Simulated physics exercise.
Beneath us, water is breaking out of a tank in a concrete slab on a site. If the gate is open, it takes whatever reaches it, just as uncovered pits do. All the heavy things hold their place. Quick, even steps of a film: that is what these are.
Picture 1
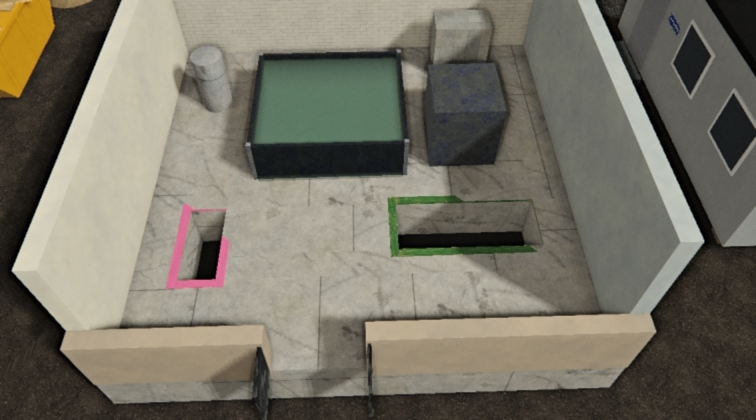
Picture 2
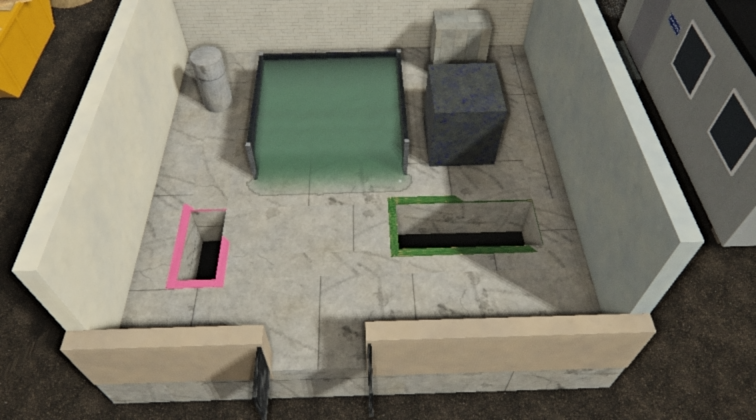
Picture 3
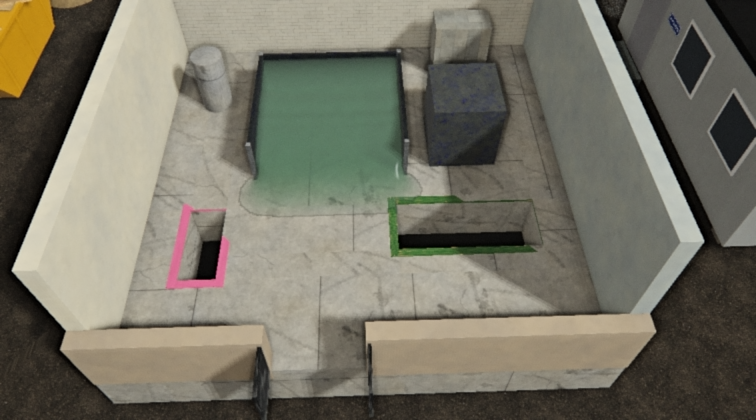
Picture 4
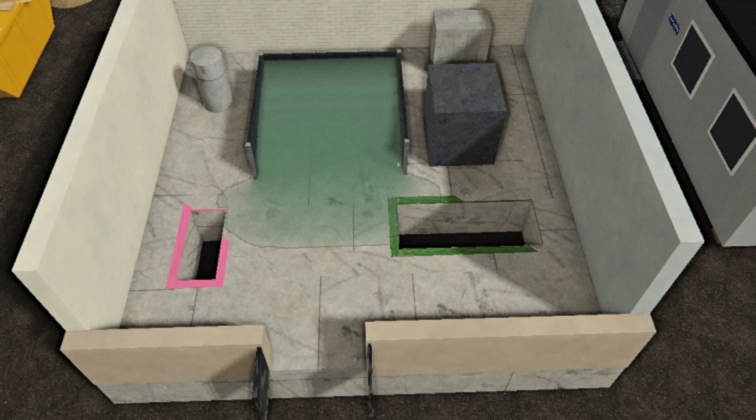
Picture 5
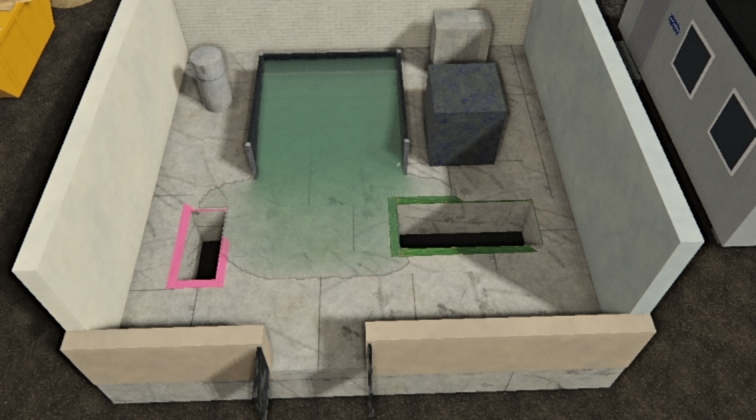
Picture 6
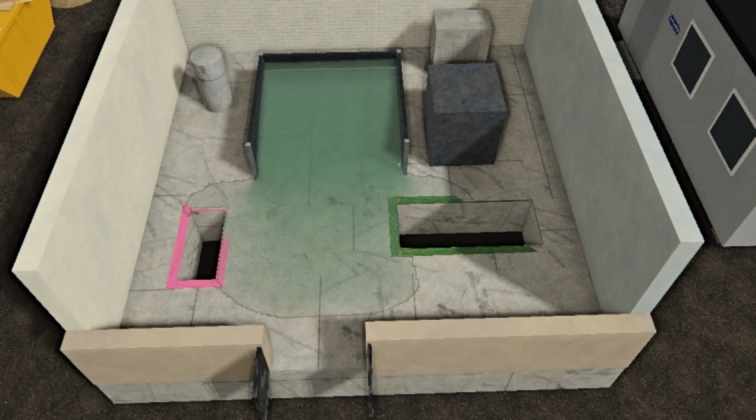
We see a tank of green water in a walled, open-topped site lose its front side, and the water pours out, spreading forward across the pale slab between a pink-edged pit and a green-edged pit.
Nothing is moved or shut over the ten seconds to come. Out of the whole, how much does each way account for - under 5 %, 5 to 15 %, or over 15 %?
Outcome: The gate claims a heavy share - exceeding fifteen per cent. The green pit claims a heavy share - exceeding fifteen per cent. The pink pit claims a heavy share - exceeding fifteen per cent.
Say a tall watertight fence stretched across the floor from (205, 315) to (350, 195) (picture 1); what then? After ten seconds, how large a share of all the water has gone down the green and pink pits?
I'd give green roughly 25 % and pink roughly 45 %.
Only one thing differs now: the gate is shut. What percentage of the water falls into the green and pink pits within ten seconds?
Green gets 30 in a hundred, pink gets 30 in a hundred.
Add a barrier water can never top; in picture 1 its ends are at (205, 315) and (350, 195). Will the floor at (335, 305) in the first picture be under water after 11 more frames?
Finding: Waterlogged.
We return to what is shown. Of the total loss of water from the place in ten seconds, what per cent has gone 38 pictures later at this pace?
Around 80 per cent.
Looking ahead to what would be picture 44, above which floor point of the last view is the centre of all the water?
Roughly (319, 215) in the last picture.
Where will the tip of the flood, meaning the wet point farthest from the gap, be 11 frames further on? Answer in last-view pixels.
Roughly at (590, 341).
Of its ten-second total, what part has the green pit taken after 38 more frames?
I'd put it at about 80 per cent.
A moment on, water covers 30 % of the floor; the gate 3 %, the green pit 5 %, the pink pit 2 %.
Next, water covers 35 % of the floor; the gate 11 %, the green pit 8 %, the pink pit 5 %.
Then, water covers 50 % of the floor; the gate 22 %, the green pit 12 %, the pink pit 8 %.
Later, water covers 70 % of the floor; the gate 30 %, the green pit 17 %, the pink pit 14 %.
In the end, water covers 80 % of the floor; the gate 34 %, the green pit 21 %, the pink pit 19 %.
